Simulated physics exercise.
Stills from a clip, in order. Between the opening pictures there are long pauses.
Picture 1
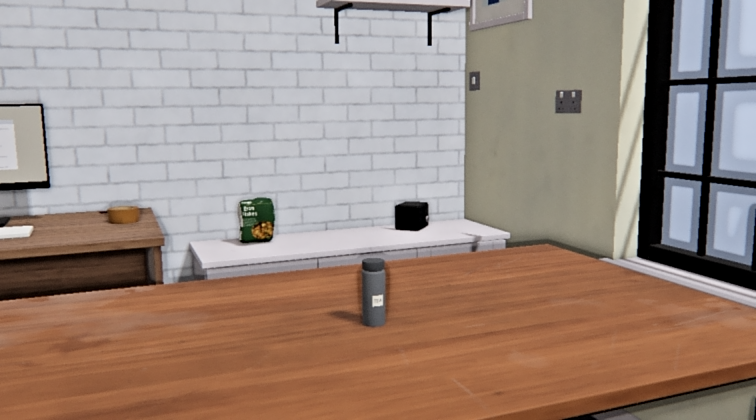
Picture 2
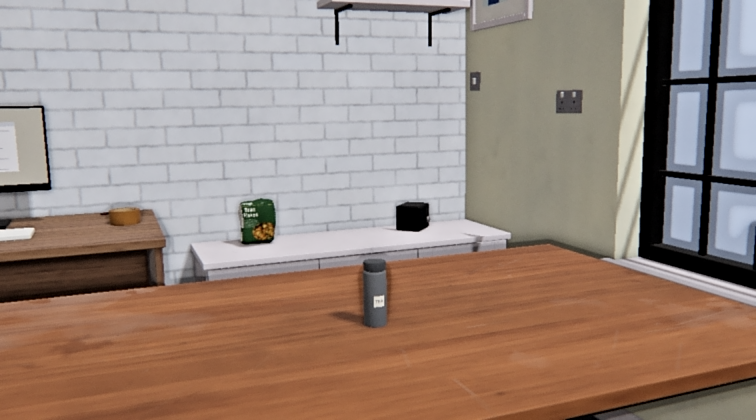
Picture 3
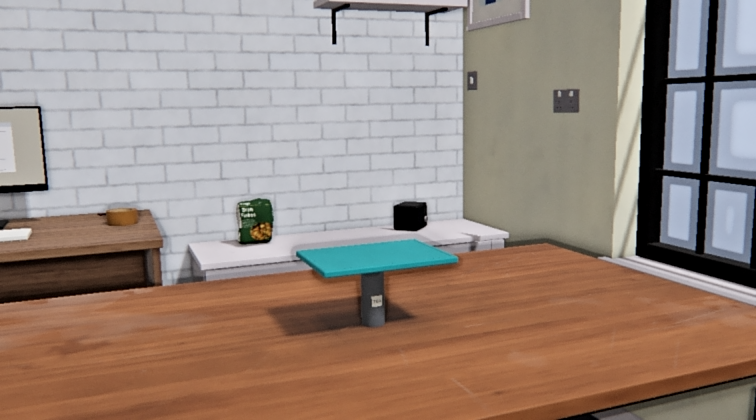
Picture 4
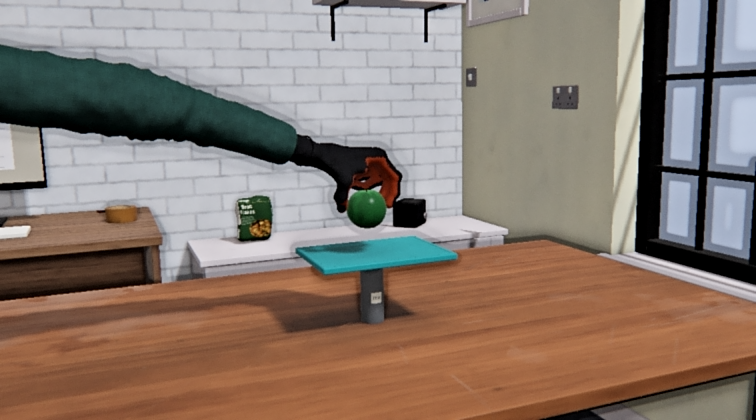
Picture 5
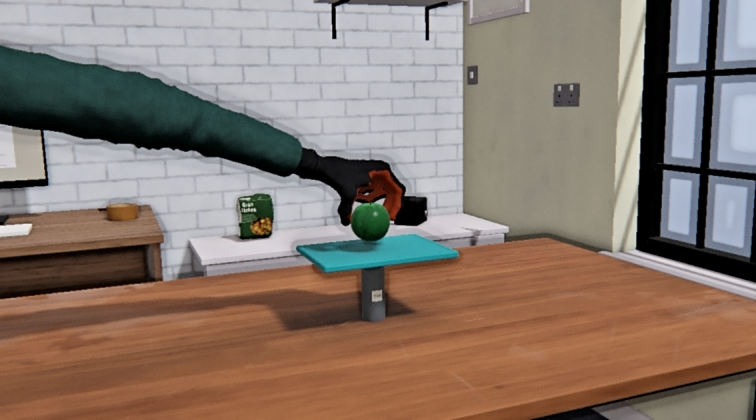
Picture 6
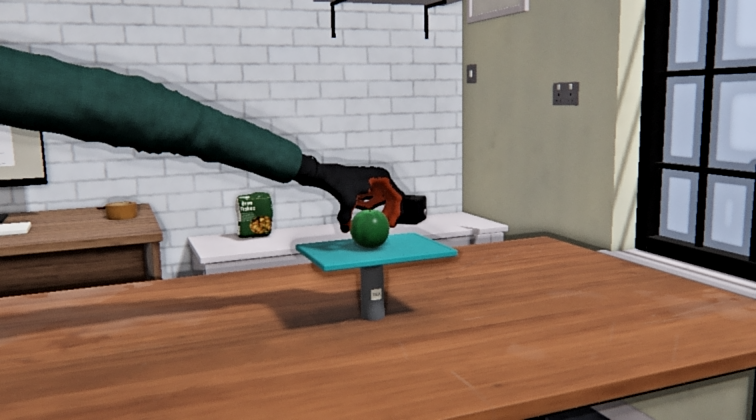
In this clip, a grey shaker stands on a wooden table, then a flat teal board appears on top of it. A gloved hand in a green sleeve reaches from the left and lowers a green apple onto the board, still holding it.
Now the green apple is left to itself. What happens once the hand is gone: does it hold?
It is going to remain upright.
Then, 0.20 s after the last picture, nothing has stirred.
Then, 0.50 s after the last picture, green apple resting near (370, 229).
At rest, all 3 in place. Seen from the same camera at the end, green apple near (370, 229). The stack holds.
